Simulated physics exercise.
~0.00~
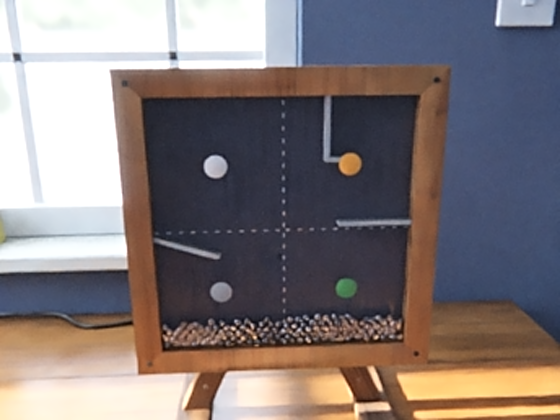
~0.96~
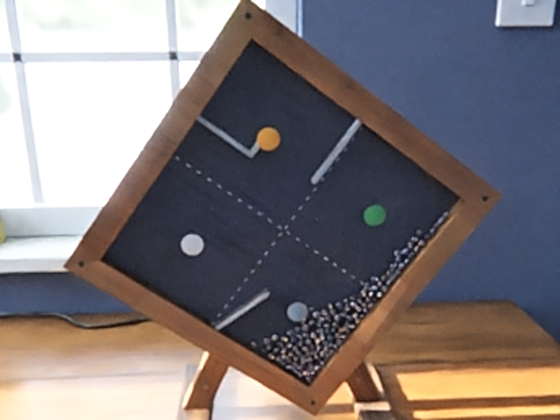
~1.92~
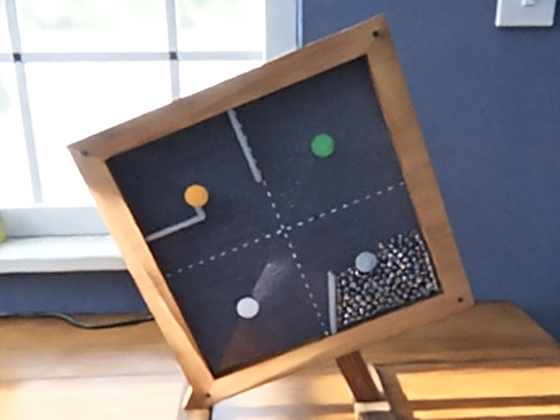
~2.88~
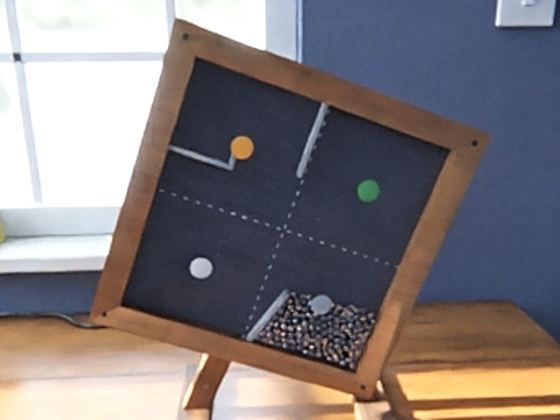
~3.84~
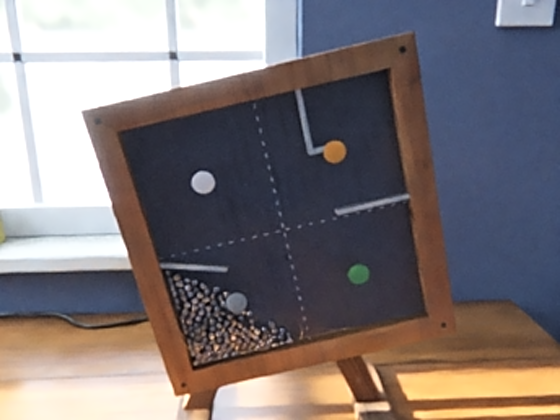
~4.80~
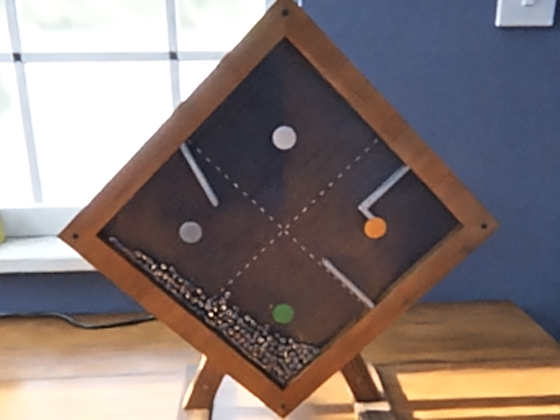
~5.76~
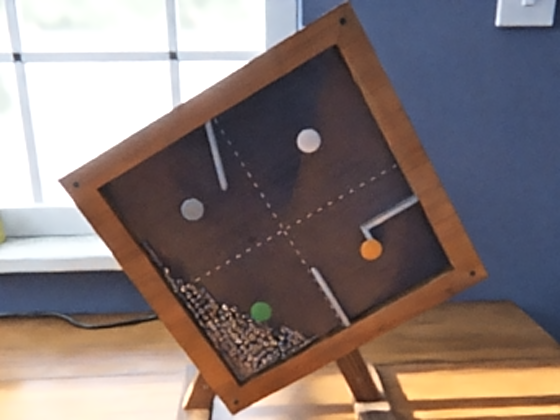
Small balls tumbling in a wood-framed box turning anticlockwise, gathering by the grey sticker, then settling mostly by green after clockwise rotation.
